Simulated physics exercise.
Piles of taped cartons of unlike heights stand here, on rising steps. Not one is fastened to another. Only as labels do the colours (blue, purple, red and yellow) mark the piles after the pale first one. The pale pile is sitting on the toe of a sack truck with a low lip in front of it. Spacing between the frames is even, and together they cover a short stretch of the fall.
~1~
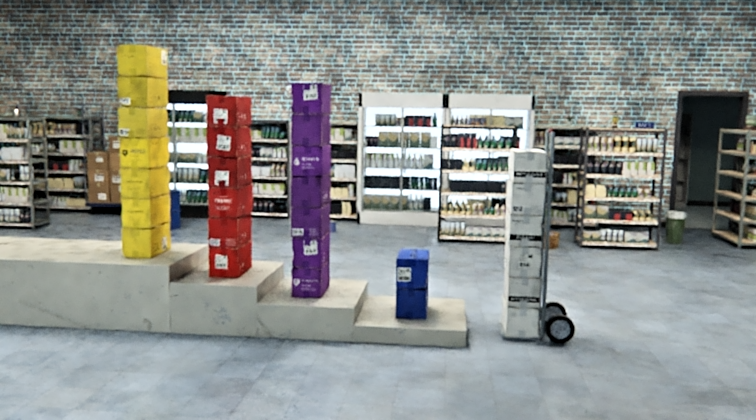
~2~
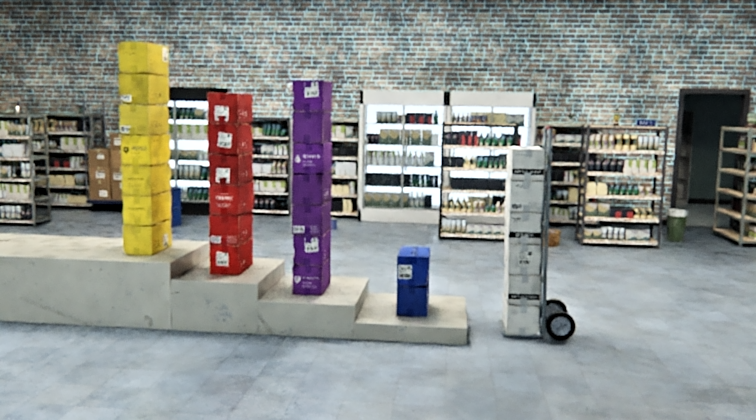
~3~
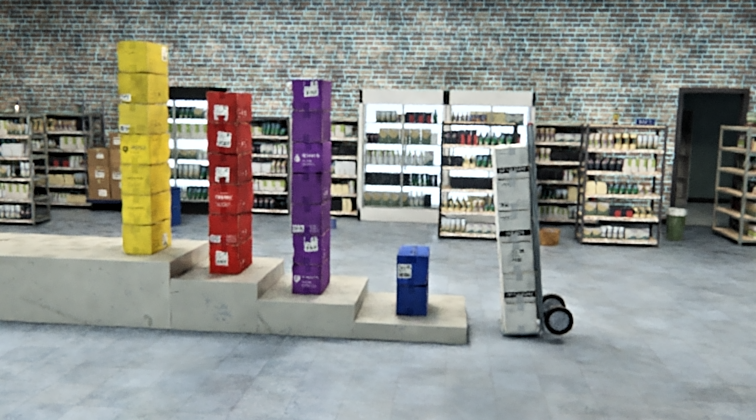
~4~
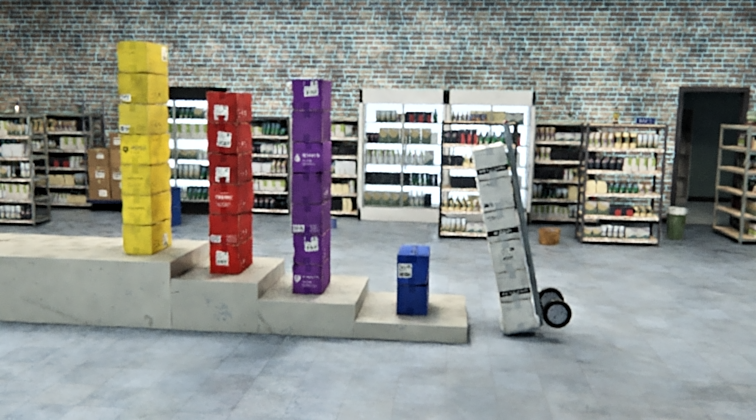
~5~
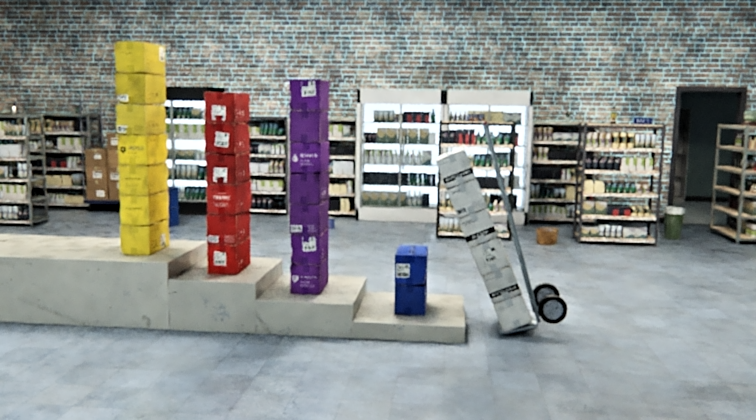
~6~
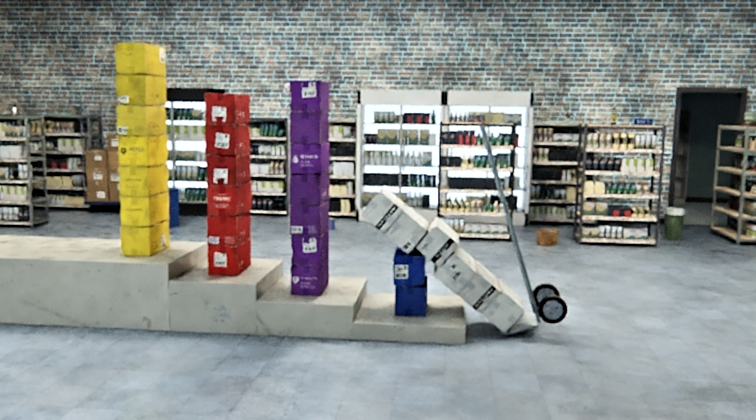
In a store with stocked shelves along a brick wall, yellow, red, purple and blue carton stacks stand still on stepped blocks. To their right, a hand truck with a pale stack rocks left, slightly at first. The stack then leans away from the truck's frame and bends steeply over the blue cartons.
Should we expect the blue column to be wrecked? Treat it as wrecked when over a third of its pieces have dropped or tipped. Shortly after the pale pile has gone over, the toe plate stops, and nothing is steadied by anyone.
No.
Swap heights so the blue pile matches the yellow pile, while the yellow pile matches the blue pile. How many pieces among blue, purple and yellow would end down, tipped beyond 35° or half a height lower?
Counts by colour: Blue 7; purple 6; yellow 1.
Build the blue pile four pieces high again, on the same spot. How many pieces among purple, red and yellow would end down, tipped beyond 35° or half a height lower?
When it all settles, purple has 7 down, red has 5, and yellow has 7.
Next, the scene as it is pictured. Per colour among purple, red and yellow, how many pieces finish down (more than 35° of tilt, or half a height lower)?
Result per colour: Purple = 0, red = 0, yellow = 0.
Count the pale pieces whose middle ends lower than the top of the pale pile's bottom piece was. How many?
Count: 2.
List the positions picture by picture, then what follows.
In the first picture (places mark the middle of the side facing us), truck frame (551, 174) level; top blue carton (412, 274); top purple carton (307, 98); the rest undisturbed.
The second picture shows truck frame (549, 171) rocked barely; top blue carton (413, 272).
The third picture shows truck frame (534, 167) rocked a little, top of the pale pile leaning a little; top blue carton (412, 271); the rest undisturbed.
The fourth picture shows truck frame (514, 164) rocked a little, top of the pale pile leaning a little; top blue carton (413, 270); the rest undisturbed.
The fifth picture shows truck frame (497, 164) rocked clearly, top of the pale pile leaning clearly; top blue carton (410, 270); the rest undisturbed.
The sixth picture shows truck frame (494, 165) rocked clearly, top of the pale pile leaning steeply; top blue carton (409, 271); top red carton (220, 109); the rest undisturbed.
Soon after the last picture, 6 of the pale pile down; none of the 2 blue cartons down (0 of 22 in all colours); top blue carton shifted a little.
At rest, 6 of the pale pile down; none of the 2 blue cartons down (0 of 22 in all colours); top blue carton shifted a little; top purple carton unmoved. As the last picture would show them, middles, top blue carton near (405, 266), top purple carton near (310, 96).
